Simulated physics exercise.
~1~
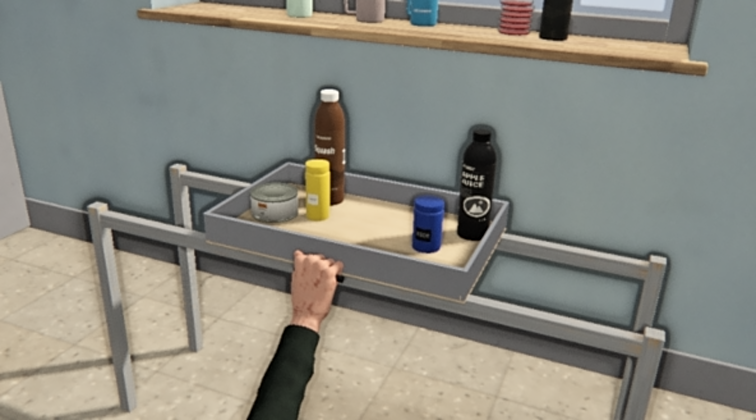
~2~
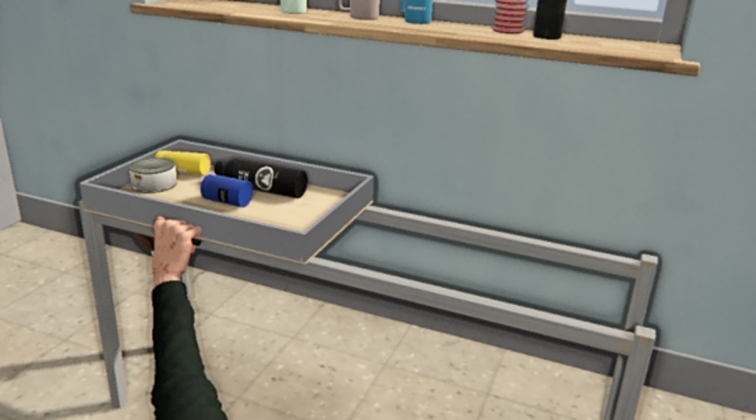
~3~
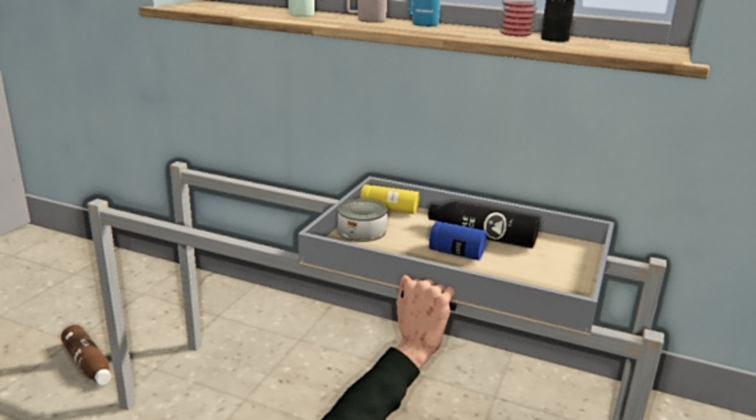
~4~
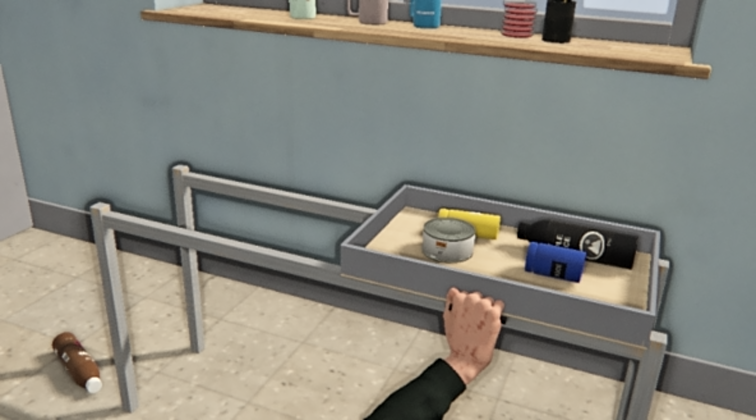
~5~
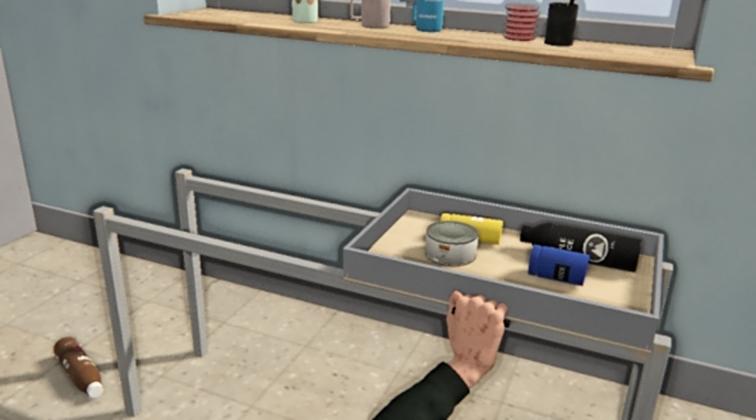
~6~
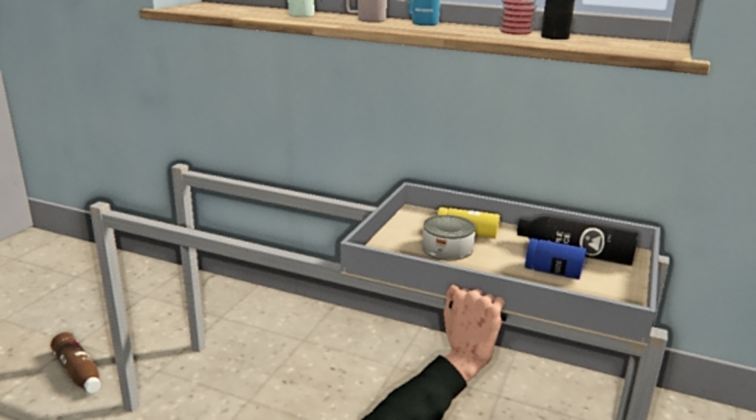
A hand slid a gray tray of bottles and containers left along its rails, toppling the bottles, blue jar and yellow shaker, then pushed it right, leaving the brown bottle on the floor while the white tub stayed upright among the fallen things.
